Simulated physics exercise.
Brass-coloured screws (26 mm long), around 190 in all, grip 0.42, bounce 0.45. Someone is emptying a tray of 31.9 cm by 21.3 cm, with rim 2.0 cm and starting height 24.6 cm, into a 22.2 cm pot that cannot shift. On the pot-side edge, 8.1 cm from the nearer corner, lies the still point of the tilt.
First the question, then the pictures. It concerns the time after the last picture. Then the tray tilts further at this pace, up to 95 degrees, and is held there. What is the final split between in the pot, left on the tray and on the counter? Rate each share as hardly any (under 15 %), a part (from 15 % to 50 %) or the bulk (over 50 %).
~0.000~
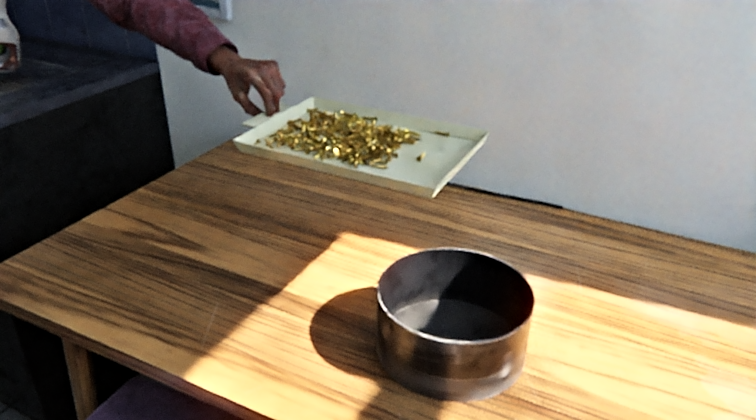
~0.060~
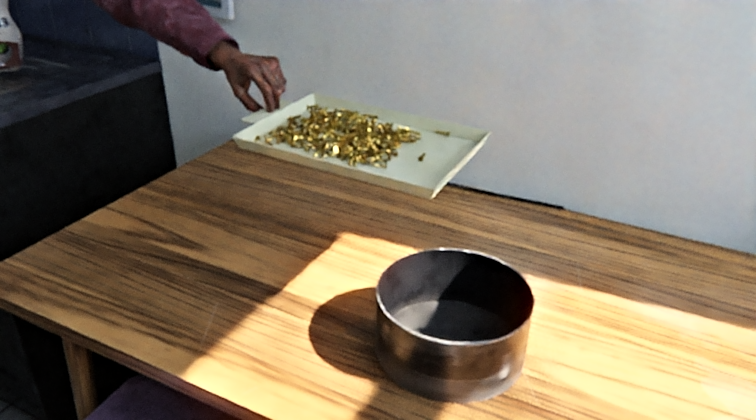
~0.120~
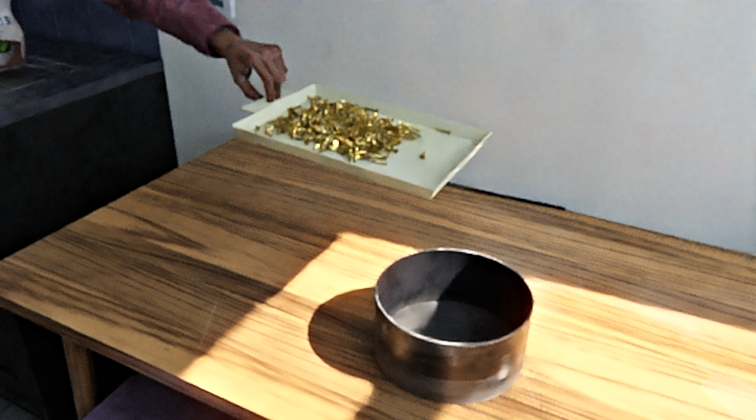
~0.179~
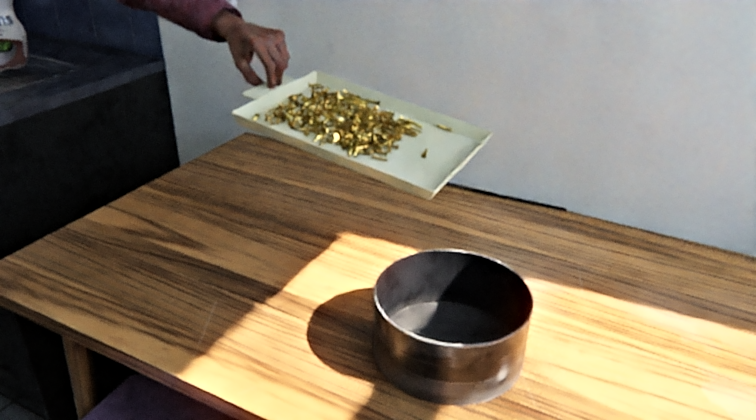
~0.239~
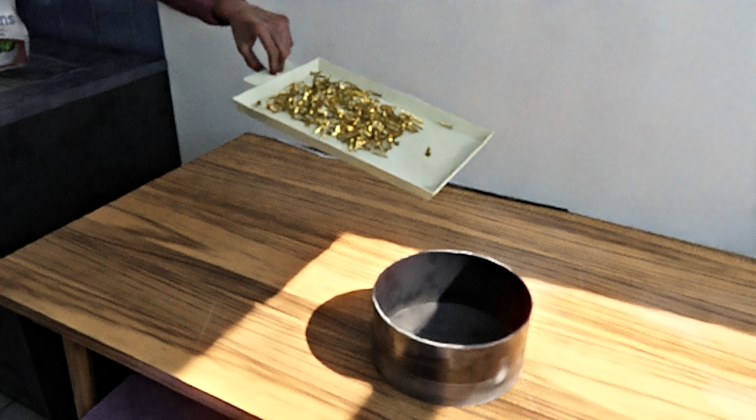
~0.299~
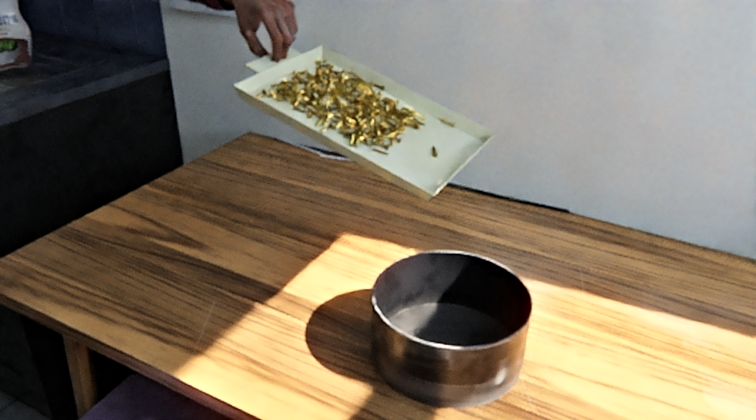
Pot: The bulk; left on the tray: Hardly any; counter: A part.
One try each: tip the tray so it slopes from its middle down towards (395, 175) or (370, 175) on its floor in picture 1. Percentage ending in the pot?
That would be close to 100 per cent and then close to 85 per cent.
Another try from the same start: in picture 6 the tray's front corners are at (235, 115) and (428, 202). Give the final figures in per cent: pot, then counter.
Pot: 95, counter: 5.
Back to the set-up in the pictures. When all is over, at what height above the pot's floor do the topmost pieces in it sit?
About 1.5 centimetres.
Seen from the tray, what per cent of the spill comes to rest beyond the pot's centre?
Around 80 per cent, give or take.
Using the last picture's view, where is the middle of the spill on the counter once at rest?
(519, 308).
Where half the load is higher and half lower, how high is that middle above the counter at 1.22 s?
Roughly 2 cm above the counter.
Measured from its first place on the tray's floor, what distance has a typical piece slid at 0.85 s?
Displacement on the tray: Roughly 19 cm.
After 0.85 s, tilt 53 degrees; the tray holds 90 %, the pot 0 %.
After 1.22 s, tilt 78 degrees; the tray holds 30 %, the pot 45 %.
Then, at 1.68 s, tilt 95 degrees; the tray holds 0 %, the pot 65 %.
By 2.7 s all is still; pot 65 %, tray 0 %, counter 35 %.
